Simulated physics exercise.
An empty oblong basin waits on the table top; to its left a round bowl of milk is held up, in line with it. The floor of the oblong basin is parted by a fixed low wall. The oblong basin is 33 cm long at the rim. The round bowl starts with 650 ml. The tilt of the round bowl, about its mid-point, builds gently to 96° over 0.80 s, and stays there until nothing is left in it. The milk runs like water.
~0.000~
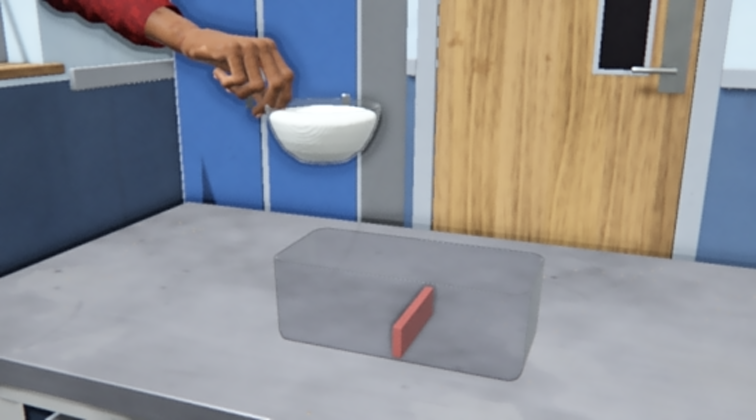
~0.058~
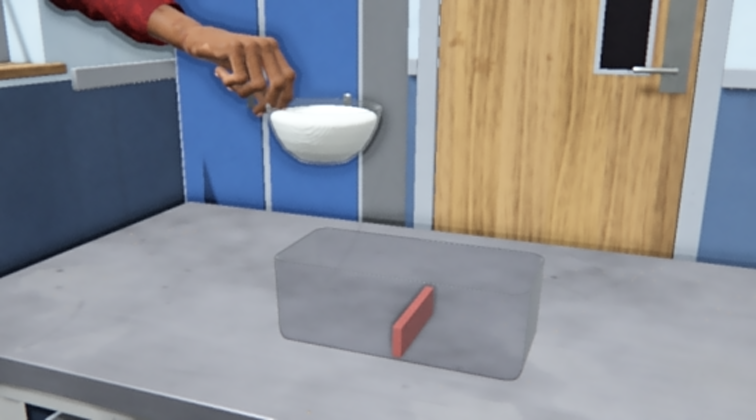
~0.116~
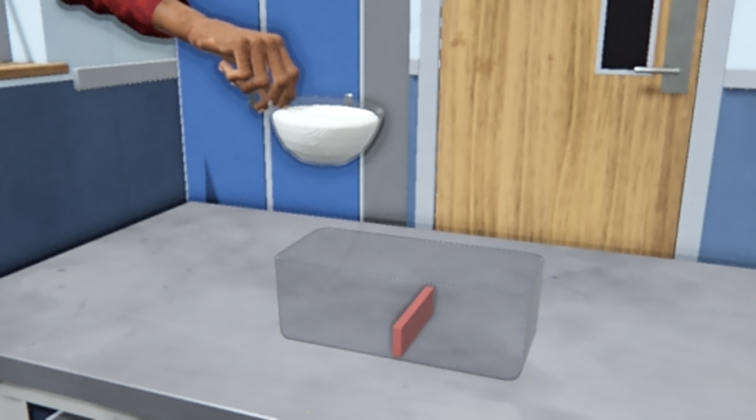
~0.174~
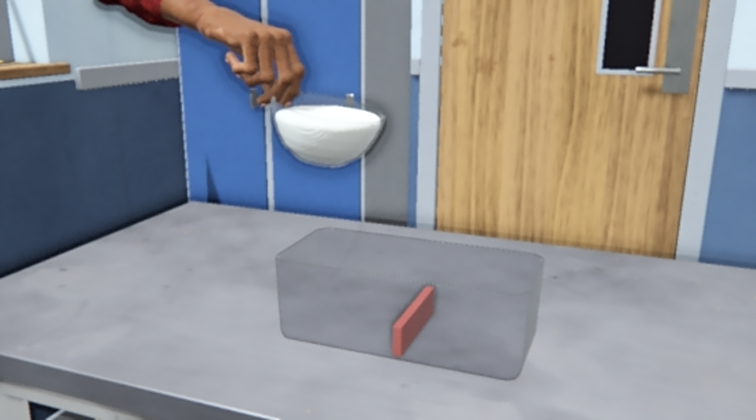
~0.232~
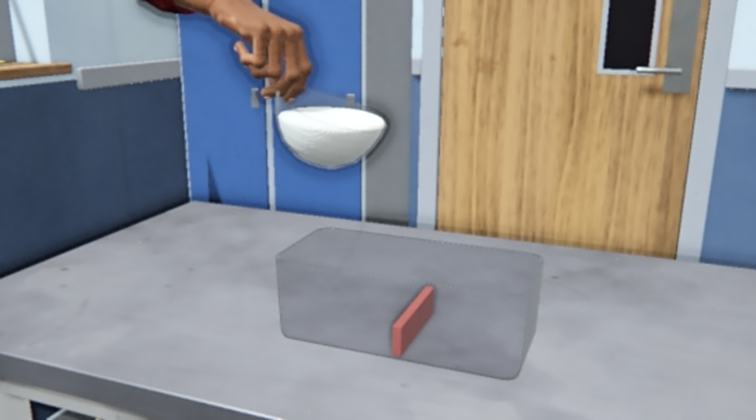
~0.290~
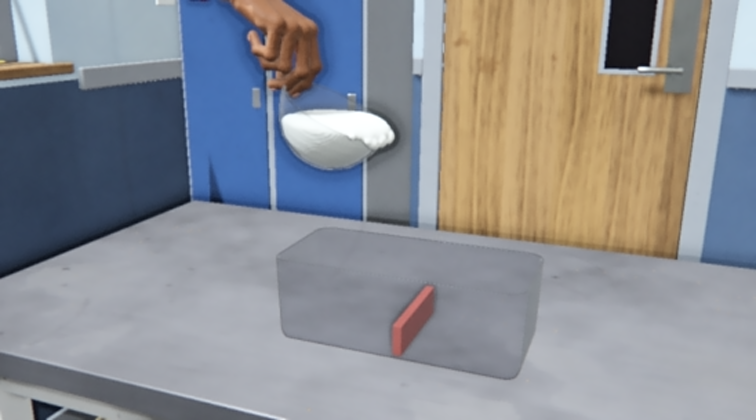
A hand at the end of a red-sleeved arm reaches in from the upper left of a room with blue panels and a wooden door, seen from slightly above a grey table. Beside it, a clear round bowl of white milk is held up behind a see-through oblong basin containing a small red upright divider. The hand shifts right as the bowl gradually tilts rightward, while the camera stays still.
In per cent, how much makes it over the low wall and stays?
The far part has some 65 per cent.
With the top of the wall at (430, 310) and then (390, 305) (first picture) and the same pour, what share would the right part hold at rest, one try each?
In turn about 40 and 85 per cent.
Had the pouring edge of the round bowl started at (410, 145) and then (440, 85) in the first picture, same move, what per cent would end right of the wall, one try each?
First 85, then 90 per cent.
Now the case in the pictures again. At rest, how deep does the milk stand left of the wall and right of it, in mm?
Some 10 mm on the left and 20 mm on the right.
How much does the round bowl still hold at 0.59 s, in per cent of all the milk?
Some 22 per cent.
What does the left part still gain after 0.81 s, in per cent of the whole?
Near 6 in a hundred.
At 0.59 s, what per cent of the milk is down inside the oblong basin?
Near 36 in a hundred.
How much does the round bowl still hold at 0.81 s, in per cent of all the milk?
About 1 per cent.
By 0.59 s the tilt is 81° and 23 per cent is still to pour, 4 is left of the wall and 32 right of it.
By 0.81 s the tilt is 96° and 1 per cent is still to pour, 28 is left of the wall and 65 right of it.
By 1.05 s the tilt is 96° and 0 per cent is still to pour, 34 is left of the wall and 65 right of it.
By 1.30 s the tilt is 96° and 0 per cent is still to pour, 34 is left of the wall and 65 right of it.
At rest 34 per cent lies left of the wall, 65 right of it and 1 outside.
